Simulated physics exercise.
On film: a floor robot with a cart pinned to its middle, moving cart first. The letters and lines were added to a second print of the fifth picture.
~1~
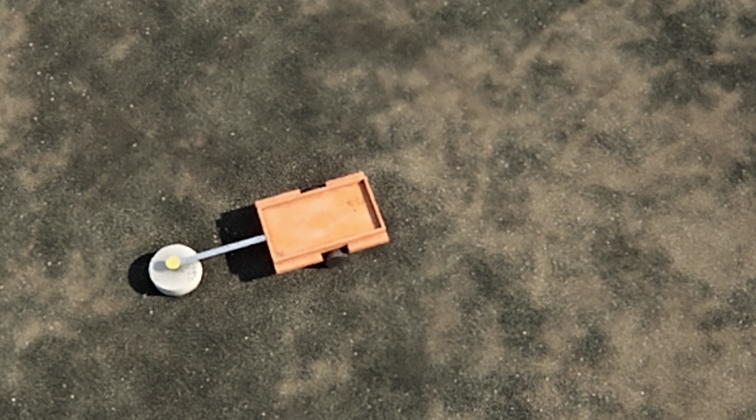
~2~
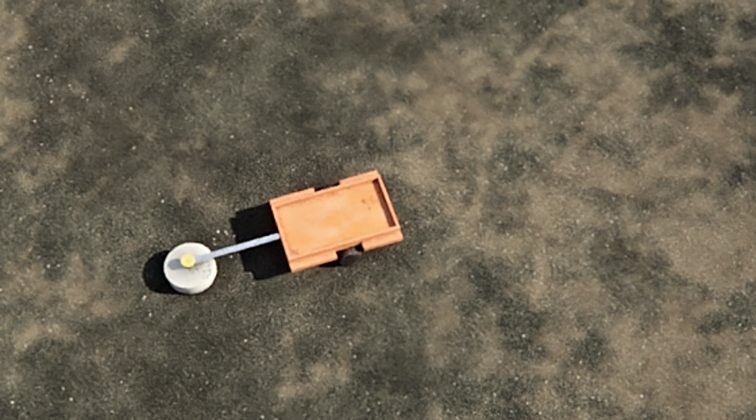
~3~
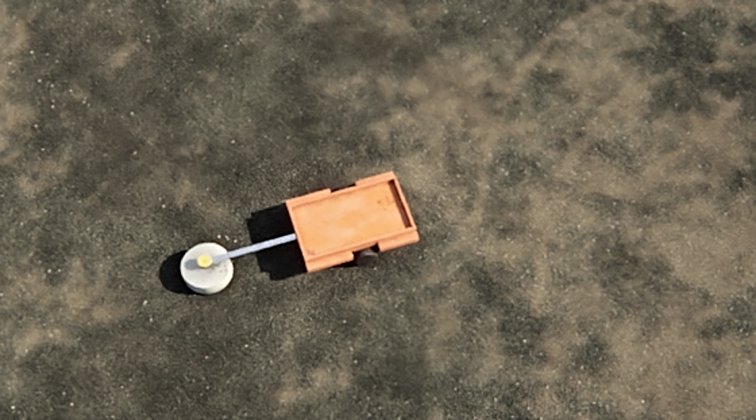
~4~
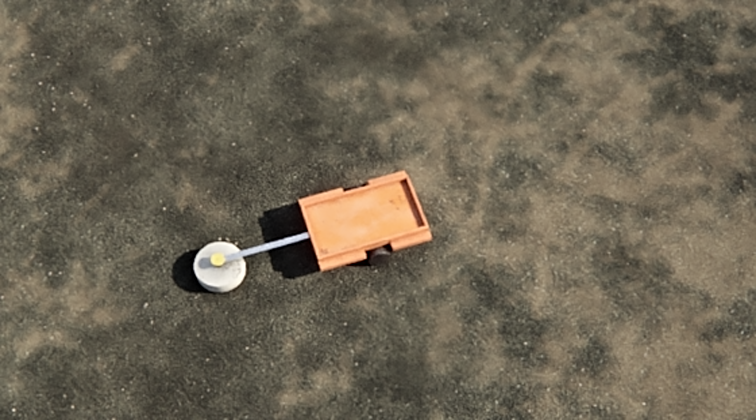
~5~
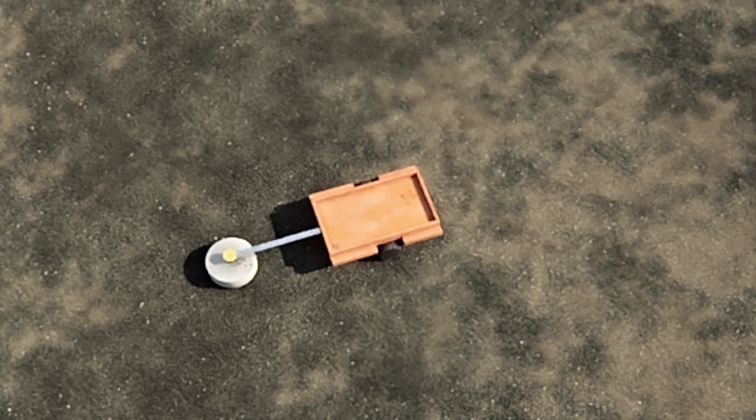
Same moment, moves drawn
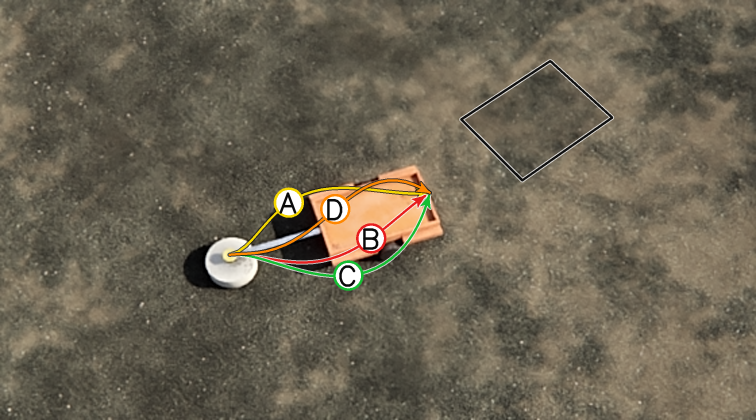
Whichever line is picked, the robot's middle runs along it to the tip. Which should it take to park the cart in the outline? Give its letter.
The robot should drive B.
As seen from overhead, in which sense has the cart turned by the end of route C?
Anticlockwise.
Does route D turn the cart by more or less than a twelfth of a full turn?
Less than that.
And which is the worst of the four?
A is the worst.
On the marked copy, A from (229, 255) via (313, 191) to (430, 193); B from (229, 255) via (340, 256) to (425, 196); C from (229, 255) via (358, 274) to (429, 195); D from (229, 255) via (329, 215) to (430, 193); the bay at (537, 118).
Following B. Soon after the start, robot (310, 269), cart (435, 190).
Later, robot (381, 238), cart (491, 151).
In the end, robot (429, 200), cart (538, 118); the cart stands in the bay.
As for the rest, A leaves the cart at (578, 215), out of the bay; C leaves the cart at (507, 96), out of the bay; D leaves the cart at (573, 172), out of the bay.
